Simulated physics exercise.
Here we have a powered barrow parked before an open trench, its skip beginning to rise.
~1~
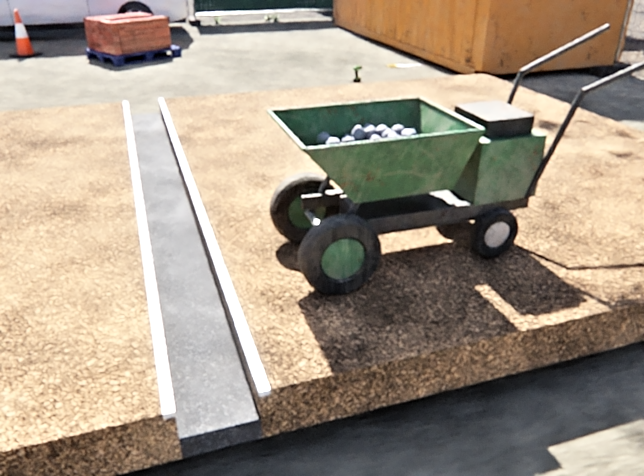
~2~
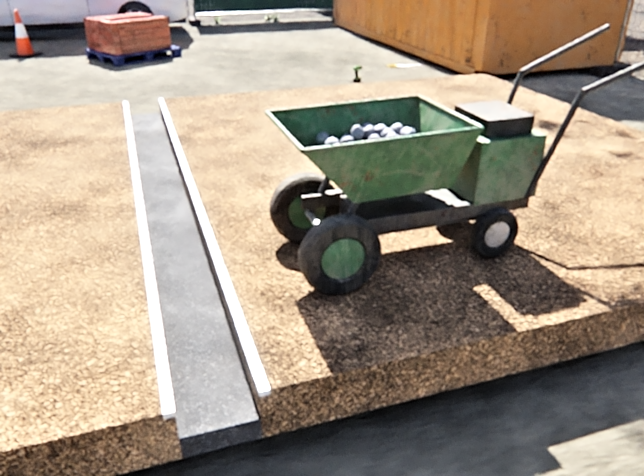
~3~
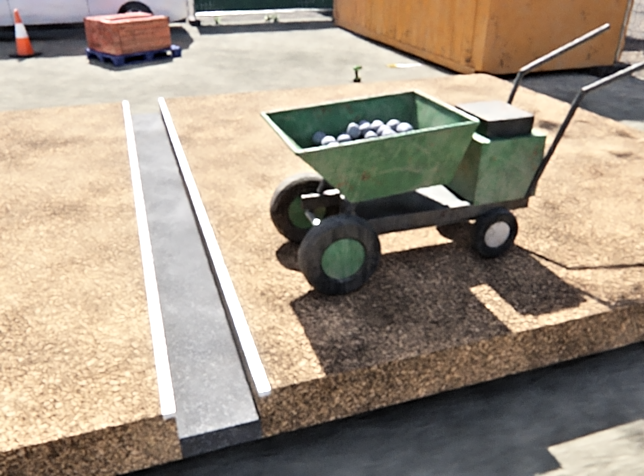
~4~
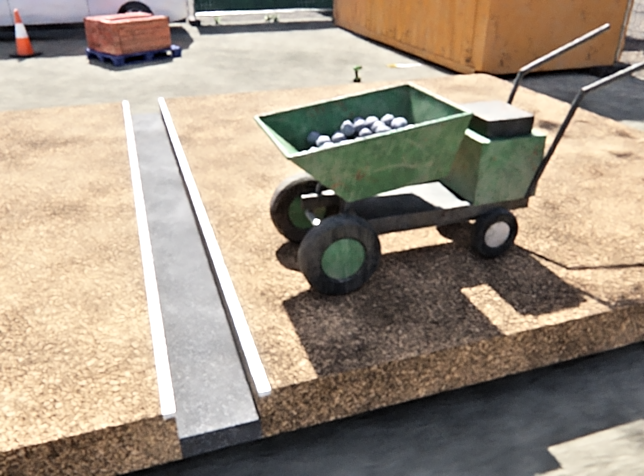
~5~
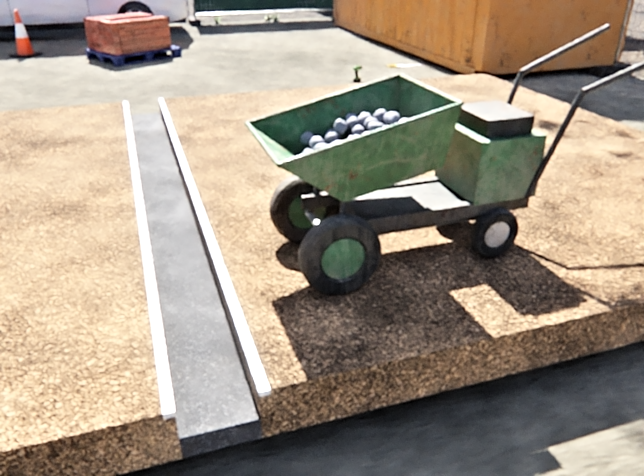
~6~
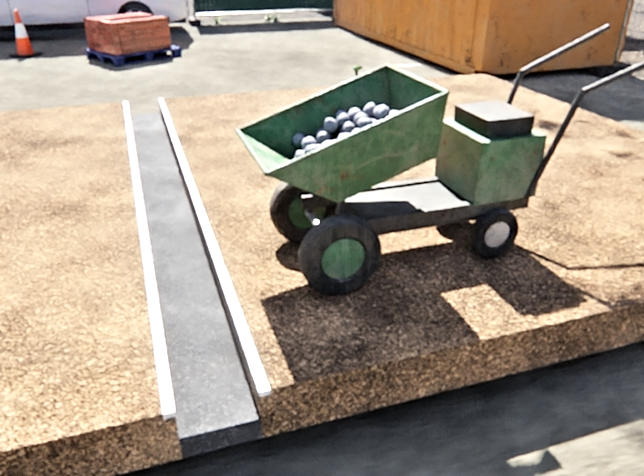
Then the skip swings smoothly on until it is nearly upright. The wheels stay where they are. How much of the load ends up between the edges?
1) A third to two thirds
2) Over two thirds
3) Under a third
2.
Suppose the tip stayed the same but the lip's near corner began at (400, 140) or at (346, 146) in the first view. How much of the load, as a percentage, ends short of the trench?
It comes out near 60 in a hundred for the first and near 10 in a hundred for the second.
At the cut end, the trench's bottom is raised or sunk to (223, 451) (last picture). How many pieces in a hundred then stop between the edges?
I'd put it at about 90 in a hundred.
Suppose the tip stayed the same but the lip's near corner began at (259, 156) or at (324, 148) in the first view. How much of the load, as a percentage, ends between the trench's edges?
20 and 100 percent, in that order.
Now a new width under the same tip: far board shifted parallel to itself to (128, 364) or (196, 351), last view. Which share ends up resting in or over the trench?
Well, it'd be something like 100 per cent the first time and 40 per cent the second.
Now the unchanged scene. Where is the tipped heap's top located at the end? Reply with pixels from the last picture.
My guess for the top is about pixel (78, 280).
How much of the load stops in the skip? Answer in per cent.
Roughly 0 percent.
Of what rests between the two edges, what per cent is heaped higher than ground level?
Estimate: Around 10 %.
Soon after the last picture, skip tipped steeply; all in the skip.
A little later, skip tipped right over; about half in the skip; about half in or heaped over the trench; a small part beyond it.
Later still, skip tipped right over; most in or heaped over the trench; a small part beyond it.
At rest, skip tipped right over; most in or heaped over the trench; a small part beyond it.
